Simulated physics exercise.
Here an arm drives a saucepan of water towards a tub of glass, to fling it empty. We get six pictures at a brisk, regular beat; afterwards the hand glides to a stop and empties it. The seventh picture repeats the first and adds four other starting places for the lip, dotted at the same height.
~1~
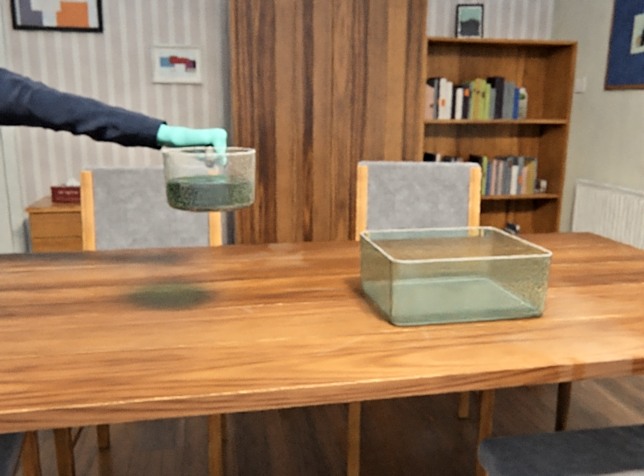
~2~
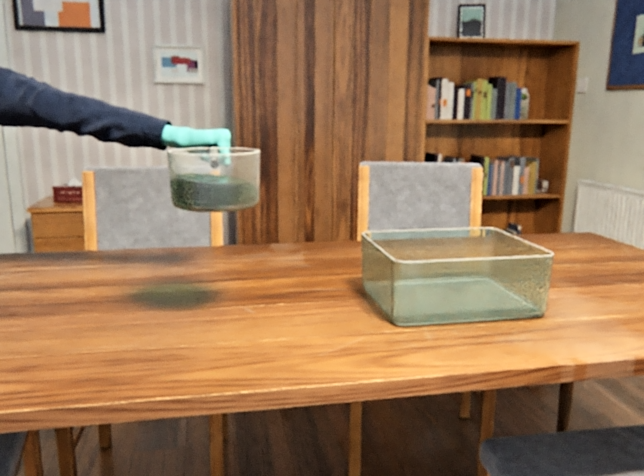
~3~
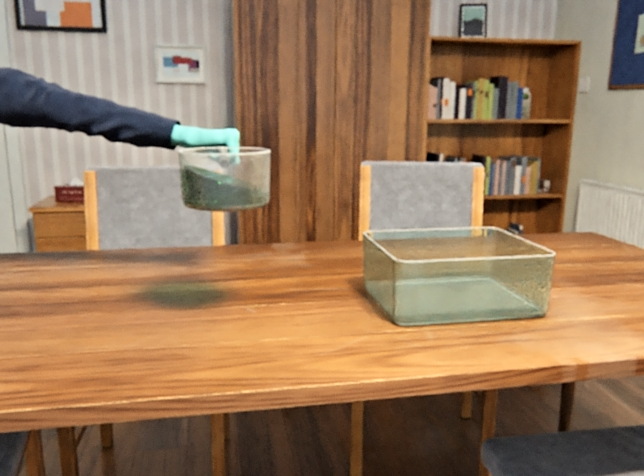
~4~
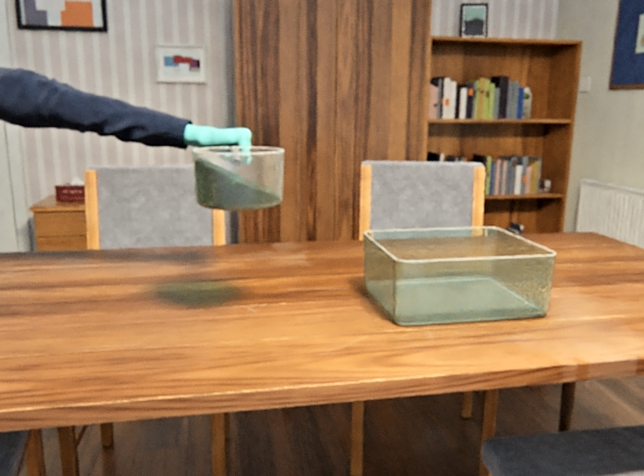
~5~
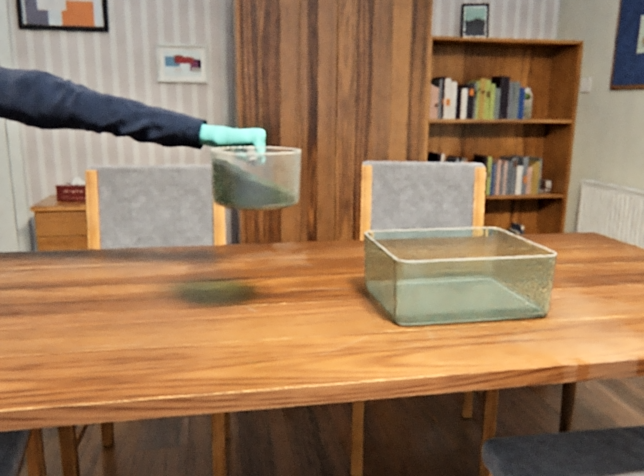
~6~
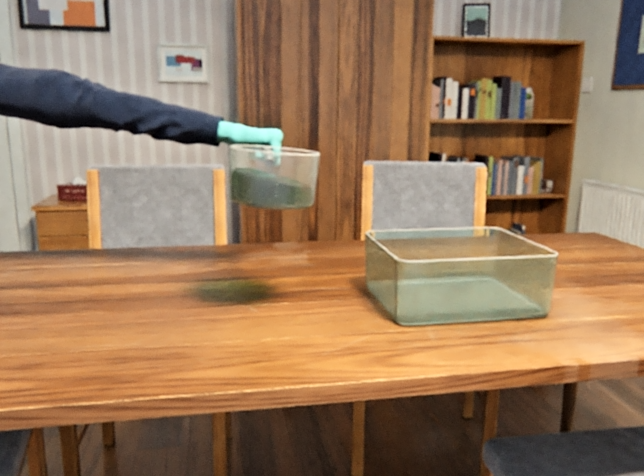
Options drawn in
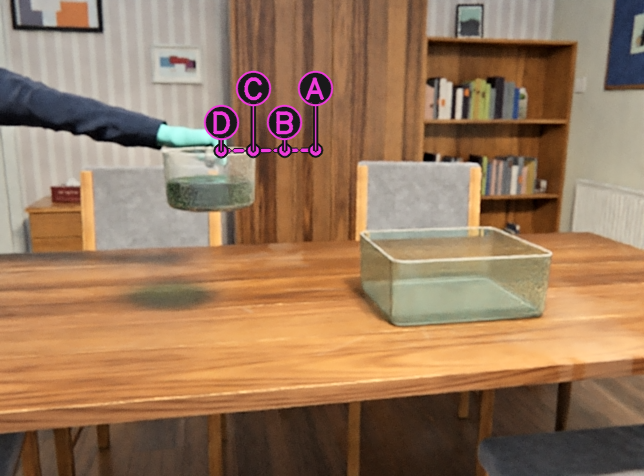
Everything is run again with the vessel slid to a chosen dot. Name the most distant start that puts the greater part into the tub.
Take B.
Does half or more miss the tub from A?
No, not at all.
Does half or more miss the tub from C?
Yes.
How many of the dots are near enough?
Two.
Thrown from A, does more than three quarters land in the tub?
Yes, clearly.
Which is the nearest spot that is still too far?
That would be C.
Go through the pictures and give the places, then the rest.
The first picture shows upright, lip at (253, 150); tub from (390, 325) to (542, 315); nothing has left yet.
The second picture shows upright, lip at (258, 150); nothing has left yet.
The third picture shows upright, lip at (268, 150); nothing has left yet.
The fourth picture shows upright, lip at (281, 149); nothing has left yet.
The fifth picture shows upright, lip at (298, 150); nothing has left yet.
The sixth picture shows tipped about 5°, lip at (317, 153); nothing has left yet.
In magenta, A at (315, 150); B at (284, 150); C at (253, 150); D at (221, 150).
With A, about 94 % lands in the tub, 3 % falls short and 3 % goes beside or beyond.
With B, about 82 % lands in the tub, 15 % falls short and 3 % goes beside or beyond.
With C, about 28 % lands in the tub, 69 % falls short.
With D, about 8 % lands in the tub, 92 % falls short.
